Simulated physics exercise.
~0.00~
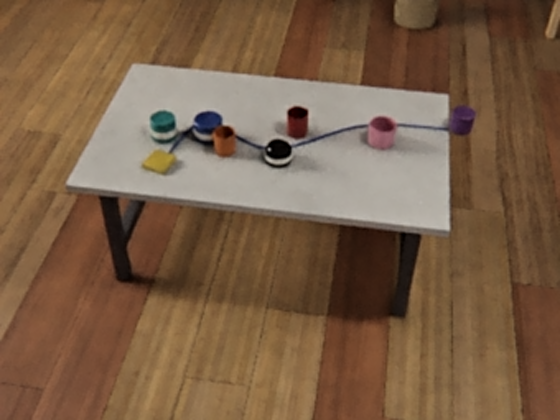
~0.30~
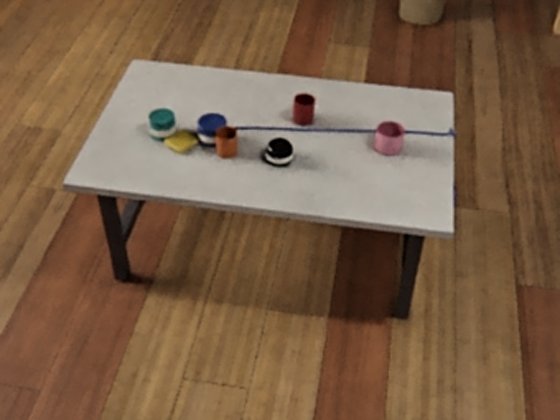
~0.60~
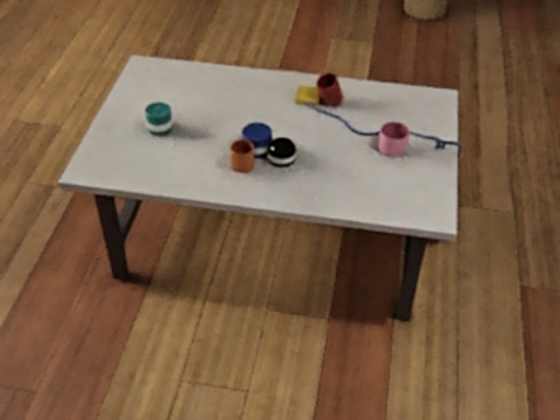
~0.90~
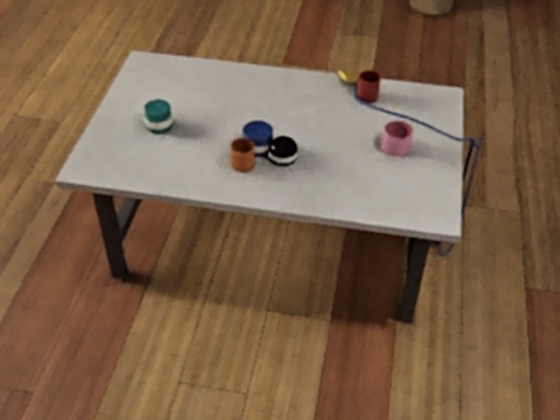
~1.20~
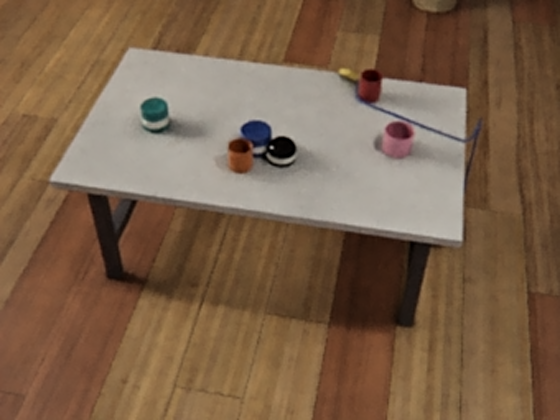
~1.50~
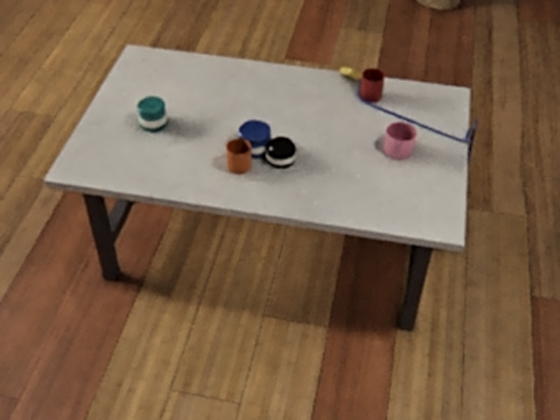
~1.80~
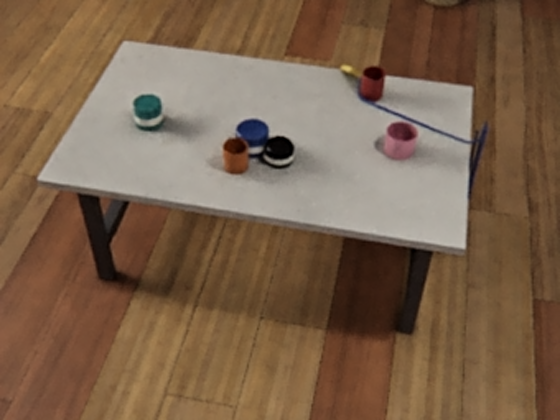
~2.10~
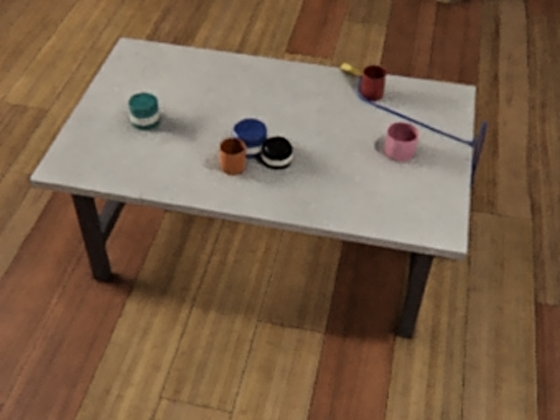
A purple cup falls off the table, dragging a yellow block that stays on top.
